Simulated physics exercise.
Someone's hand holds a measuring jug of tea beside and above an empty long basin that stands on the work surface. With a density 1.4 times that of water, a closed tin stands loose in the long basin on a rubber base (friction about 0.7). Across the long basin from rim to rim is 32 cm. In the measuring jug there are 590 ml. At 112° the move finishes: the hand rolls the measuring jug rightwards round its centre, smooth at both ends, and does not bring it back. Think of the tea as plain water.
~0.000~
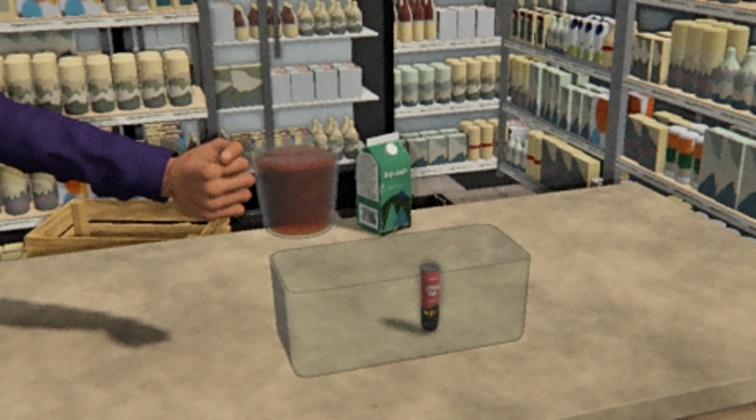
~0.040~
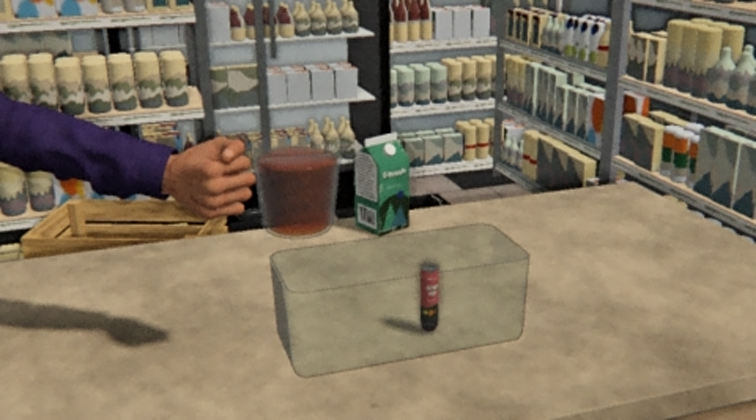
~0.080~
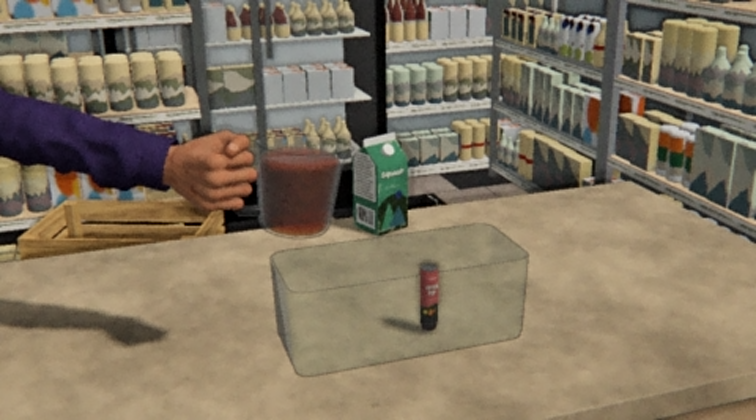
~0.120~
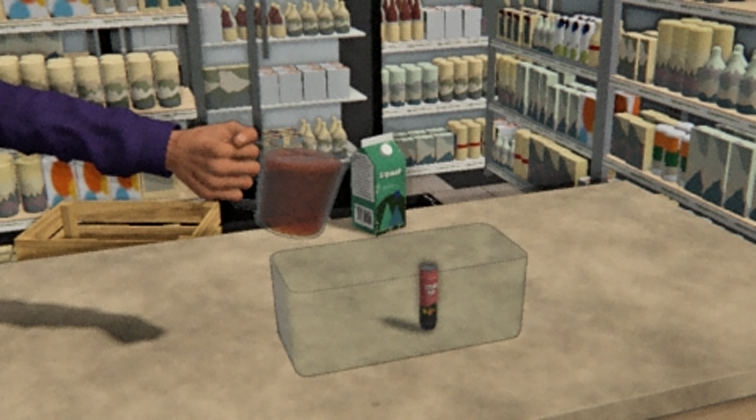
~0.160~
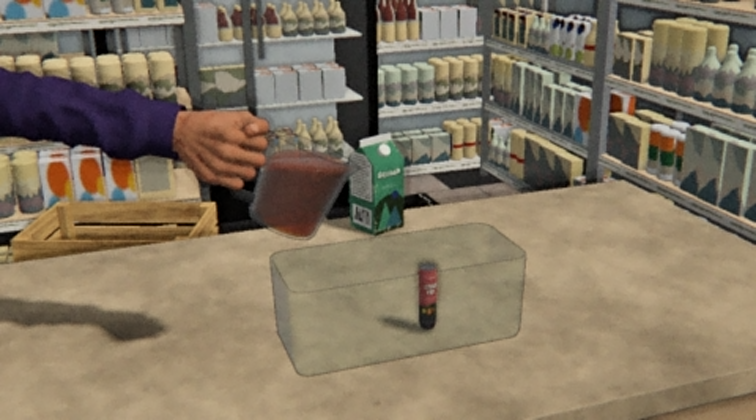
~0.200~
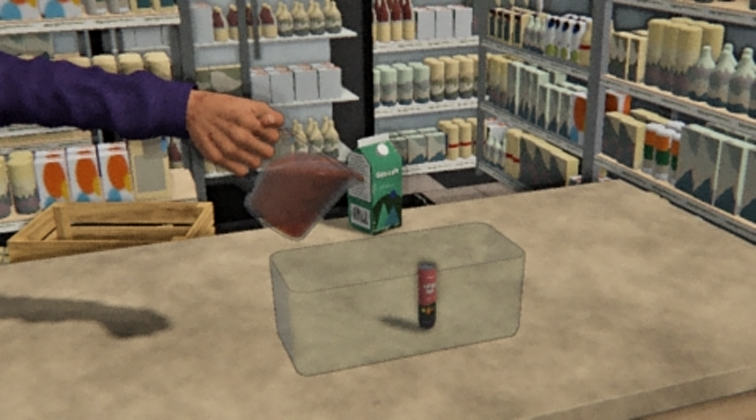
A hand steadily tilts a jug of reddish-brown liquid rightwards beside a clear basin.
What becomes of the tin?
It does not come down.
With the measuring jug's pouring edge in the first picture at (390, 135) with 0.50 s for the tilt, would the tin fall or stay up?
Then it tips over.
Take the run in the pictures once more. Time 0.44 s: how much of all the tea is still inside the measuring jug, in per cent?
I'd put it near 38 percent.
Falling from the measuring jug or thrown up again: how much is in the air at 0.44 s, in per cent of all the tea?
Around 22 percent.
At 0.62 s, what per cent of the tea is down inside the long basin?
Near 90 per cent of the total.
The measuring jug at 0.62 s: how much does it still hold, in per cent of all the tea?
4 %.
After 0.44 s the tilt is 108° and 37 per cent is still to pour; the tin stands where it began.
After 0.62 s the tilt is 112° and 4 per cent is still to pour; the tin stands where it began.
After 0.80 s the tilt is 112° and 0 per cent is still to pour; the tin stands where it began.
After 1.00 s the tilt is 112° and 0 per cent is still to pour; the tin stands where it began.
In the end the tin stands where it began.
